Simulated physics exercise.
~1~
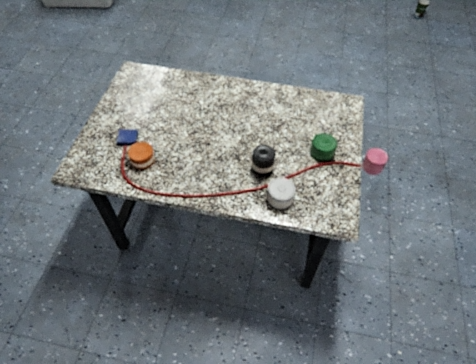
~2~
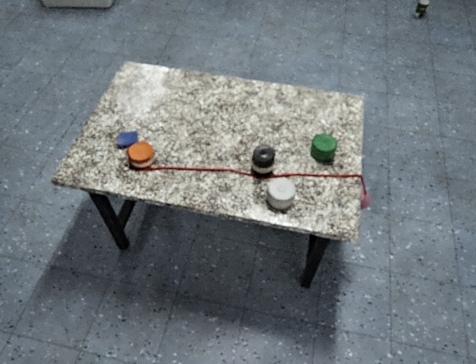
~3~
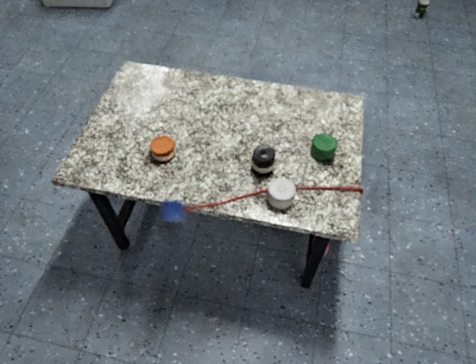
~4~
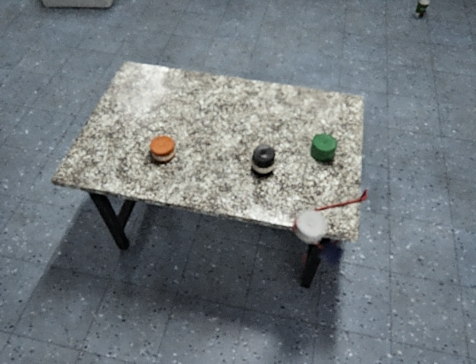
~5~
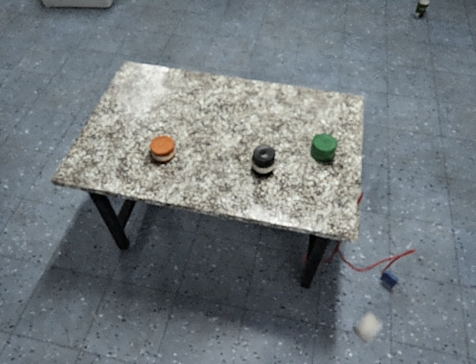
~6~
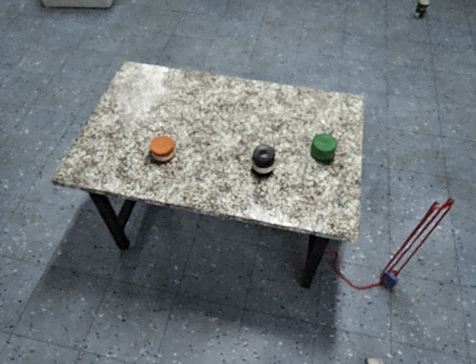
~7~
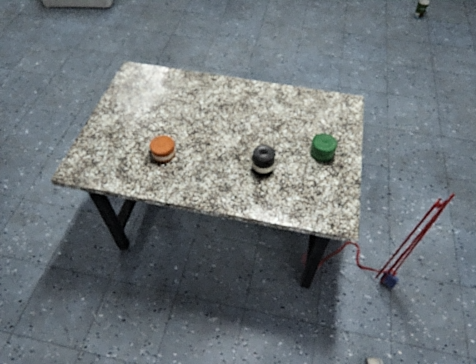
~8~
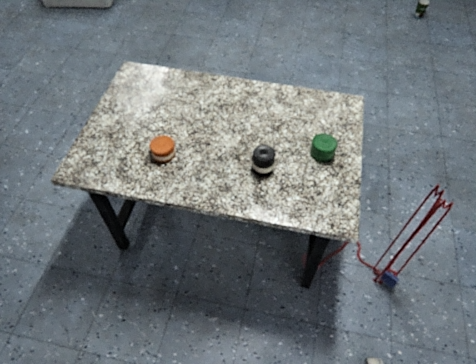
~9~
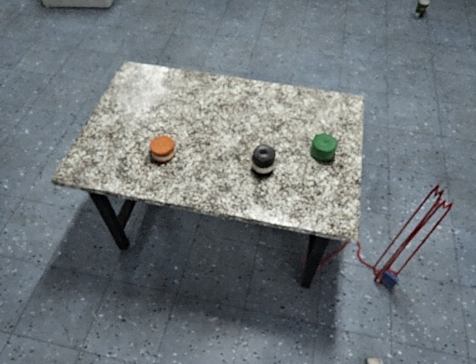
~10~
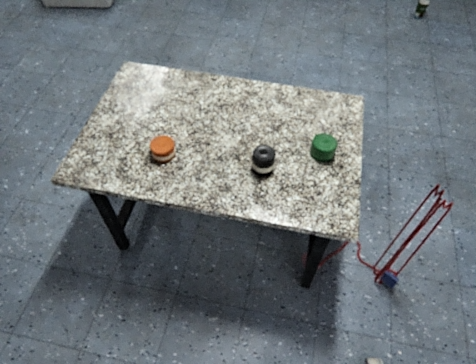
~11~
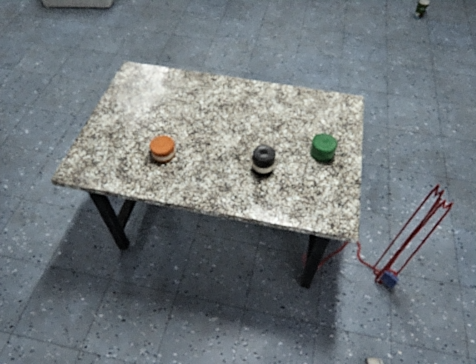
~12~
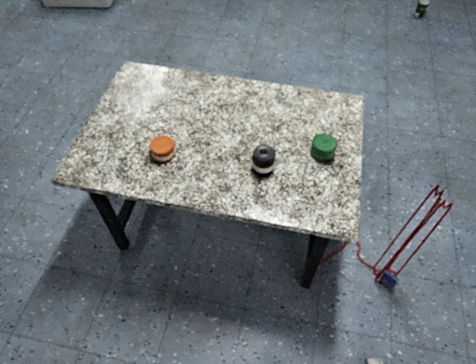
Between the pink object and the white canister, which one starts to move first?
The pink object moves first, dropping at the right edge while the white canister still stands in its place. The canister only moves later, as the blue object is pulled off the table.
